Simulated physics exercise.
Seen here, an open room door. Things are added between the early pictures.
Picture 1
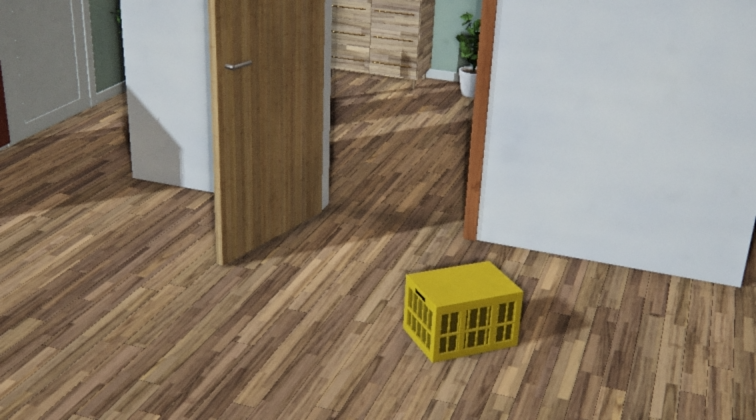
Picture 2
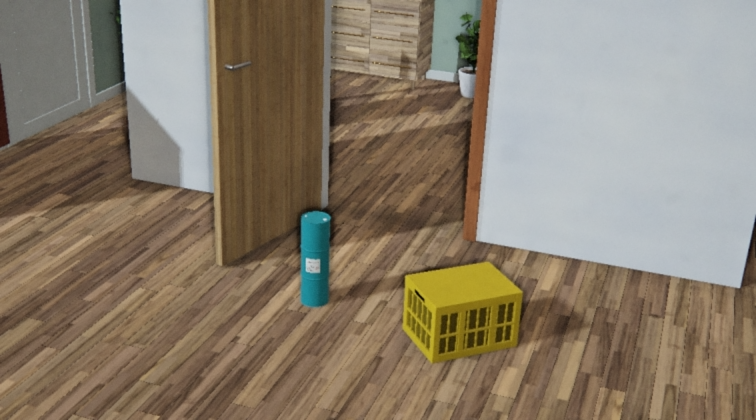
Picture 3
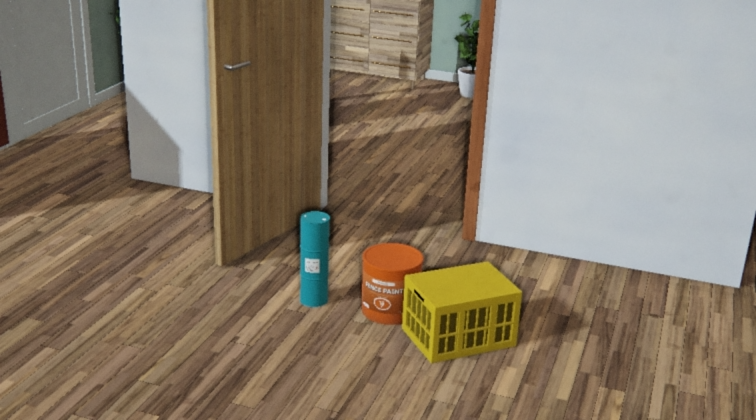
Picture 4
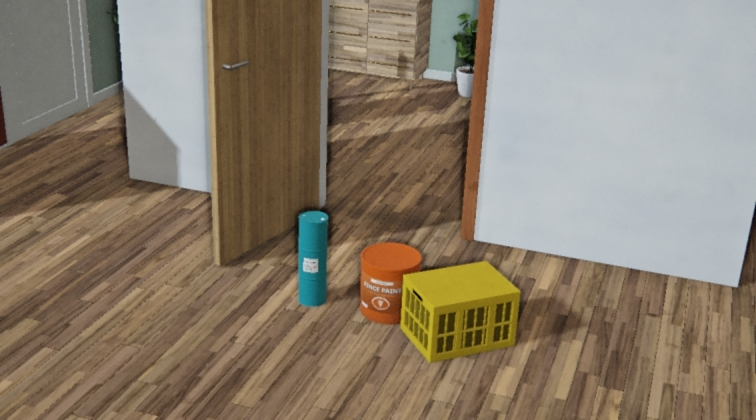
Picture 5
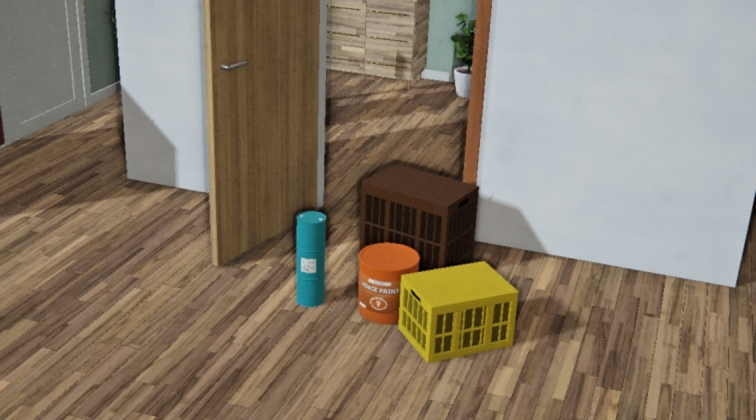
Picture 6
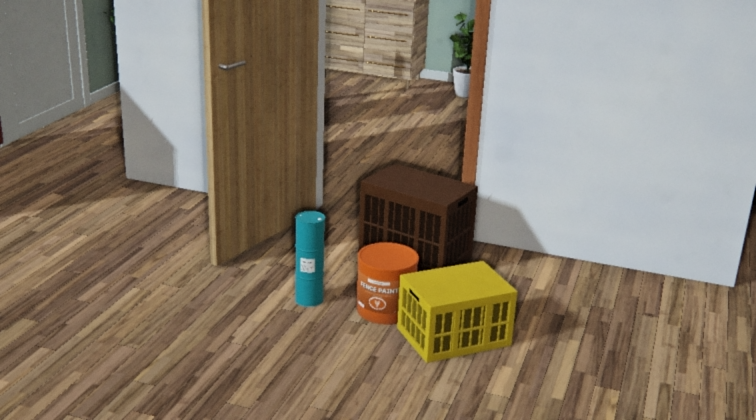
A turquoise canister, orange pail, and brown chest appear in turn around a yellow crate.
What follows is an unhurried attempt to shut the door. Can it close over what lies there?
In the end the door jams.
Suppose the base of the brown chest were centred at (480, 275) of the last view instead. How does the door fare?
Then it reaches the frame.
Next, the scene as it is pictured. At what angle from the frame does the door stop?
About 40°.
Then, 0.60 s past the last view, open by 93°.
Then, 0.90 s past the last view, open by 79°.
Then, 1.20 s past the last view, open by 63°.
Then, 1.50 s past the last view, open by 45°.
Finally, open by 42°; all 4 still in place. Final places as the last picture's camera would see them, brown chest near (420, 219).
